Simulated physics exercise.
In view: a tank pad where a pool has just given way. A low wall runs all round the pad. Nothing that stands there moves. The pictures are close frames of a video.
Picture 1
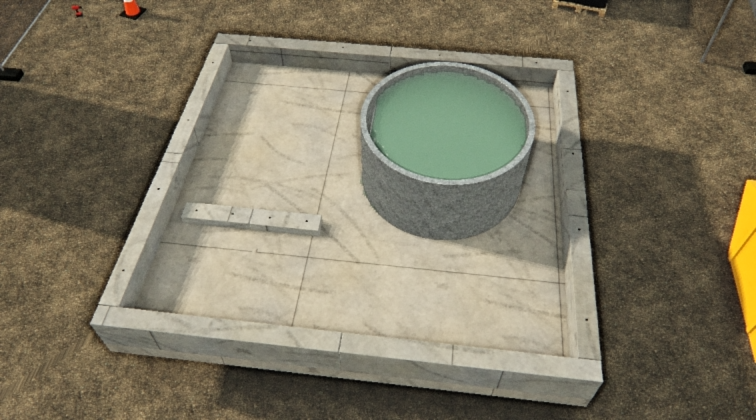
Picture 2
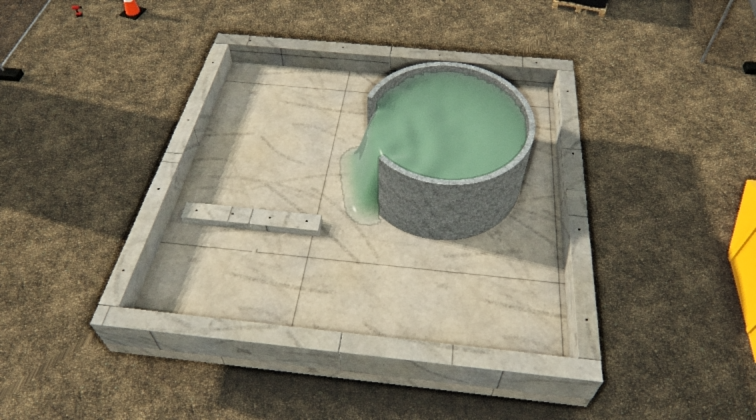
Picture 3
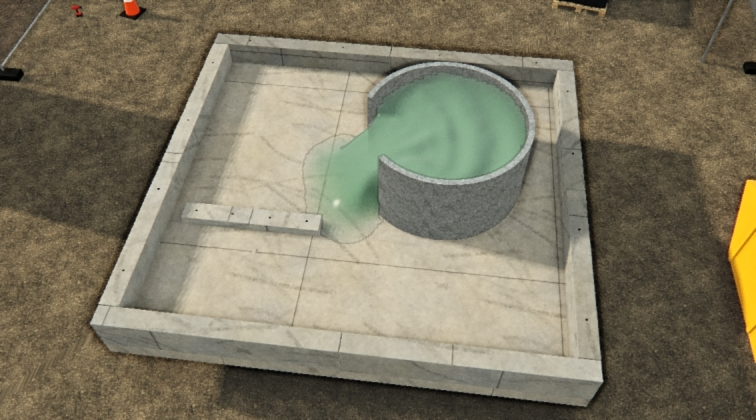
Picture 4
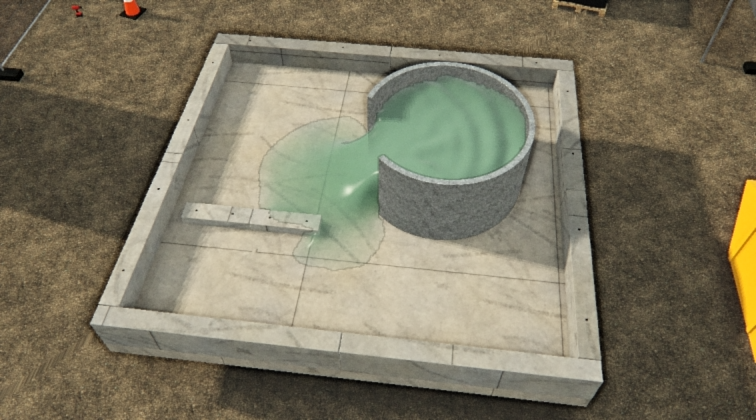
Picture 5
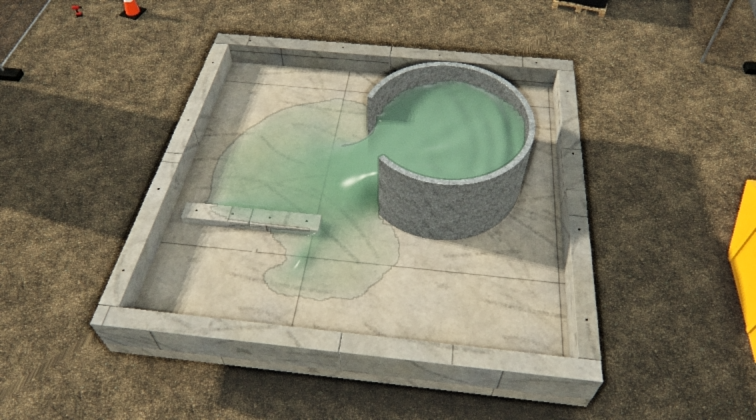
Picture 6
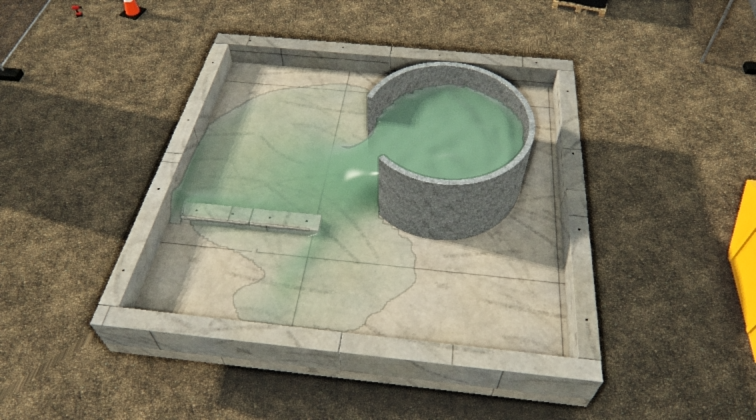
A square concrete pad edged by a low wall sits on brown dirt, seen from above at an angle by a camera that stays still. A round grey stone pool of green water stands at the upper right, with a short low block at left and an orange cone beyond. The pool's left side opens and water pours out, spreading thinly left and toward the near wall, around the block.
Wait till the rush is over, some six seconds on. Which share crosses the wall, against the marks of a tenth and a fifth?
Over the wall goes not even a tenth.
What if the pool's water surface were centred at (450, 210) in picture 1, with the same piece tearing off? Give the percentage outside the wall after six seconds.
I make it 12 per cent.
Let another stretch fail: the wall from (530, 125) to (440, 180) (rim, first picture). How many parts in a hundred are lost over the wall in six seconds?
Near 22 in a hundred.
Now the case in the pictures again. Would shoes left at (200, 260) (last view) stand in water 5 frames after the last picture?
Verdict: Flooded.
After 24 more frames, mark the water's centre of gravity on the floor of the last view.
Close to (342, 178).
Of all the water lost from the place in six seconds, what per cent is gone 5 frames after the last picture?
Some 10 per cent.
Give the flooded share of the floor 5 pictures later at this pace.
Close to 55 %.
A moment on, water covers 50 % of the floor; the low wall has let 0 % over.
Next, water covers 50 % of the floor; the low wall has let 0 % over.
Then, water covers 55 % of the floor; the low wall has let 5 % over.
Later, water covers 80 % of the floor; the low wall has let 6 % over.
In the end, water covers 85 % of the floor; the low wall has let 6 % over.
